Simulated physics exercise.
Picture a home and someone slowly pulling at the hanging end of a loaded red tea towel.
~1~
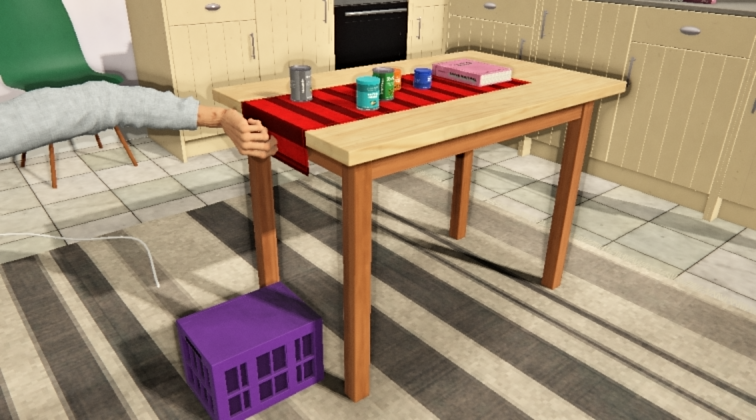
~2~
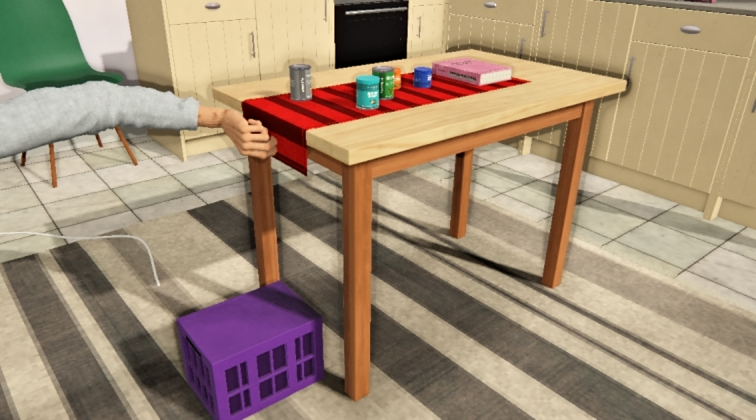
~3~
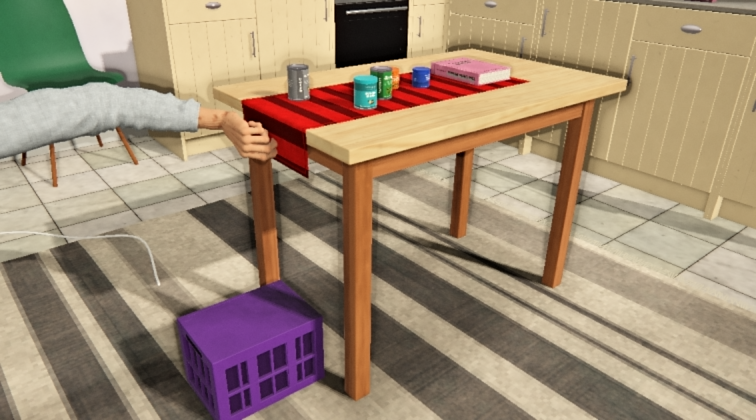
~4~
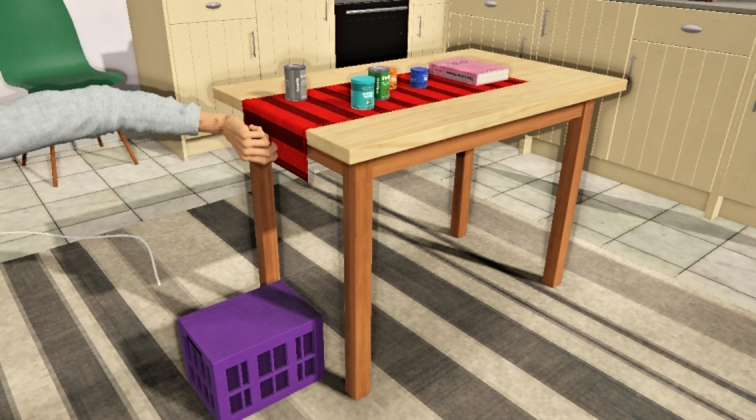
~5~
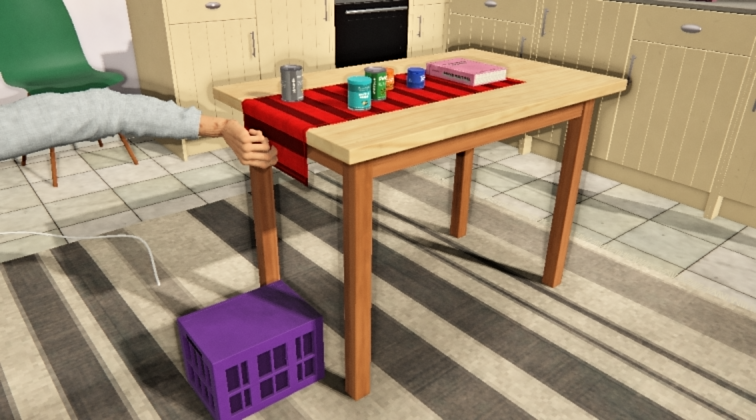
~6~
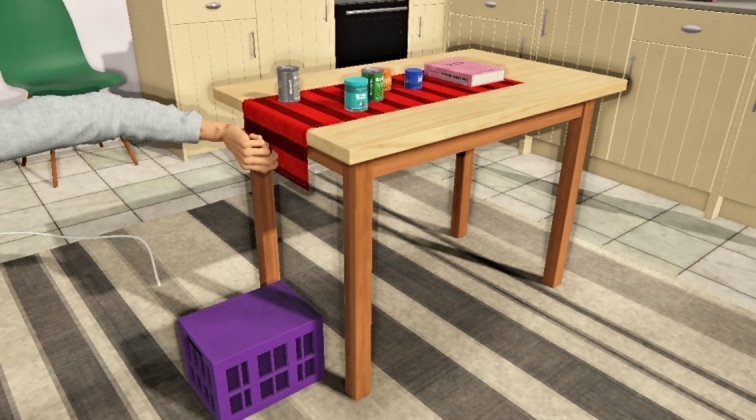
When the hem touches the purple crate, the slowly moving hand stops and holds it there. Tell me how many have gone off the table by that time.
Fallen count: Four.
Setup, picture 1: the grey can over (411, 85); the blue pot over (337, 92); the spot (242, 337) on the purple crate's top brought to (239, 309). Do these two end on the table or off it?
Result: Grey can still there, blue pot gone.
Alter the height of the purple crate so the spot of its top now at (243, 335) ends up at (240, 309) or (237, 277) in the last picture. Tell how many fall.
Counting them gives 3 and 2.
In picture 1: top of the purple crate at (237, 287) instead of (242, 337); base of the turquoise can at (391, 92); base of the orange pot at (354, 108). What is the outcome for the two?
In the end the turquoise can rides it out; meanwhile the orange pot gets dislodged.
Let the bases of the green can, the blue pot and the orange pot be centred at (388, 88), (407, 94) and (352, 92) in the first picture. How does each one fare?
In the end the green can is no longer up there, the blue pot is no longer up there and the orange pot is no longer up there.
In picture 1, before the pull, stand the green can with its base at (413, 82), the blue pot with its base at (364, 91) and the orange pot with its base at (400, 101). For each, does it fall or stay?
Final state: The green can is still in place, the blue pot is no longer up, the orange pot is no longer up.
Soon after, hem near (278, 241); grey can gone.
After that, hem near (279, 288); grey can, turquoise can and green can gone.
In the end, hem on the crate; grey can, turquoise can, green can and orange pot gone. It carries off four.
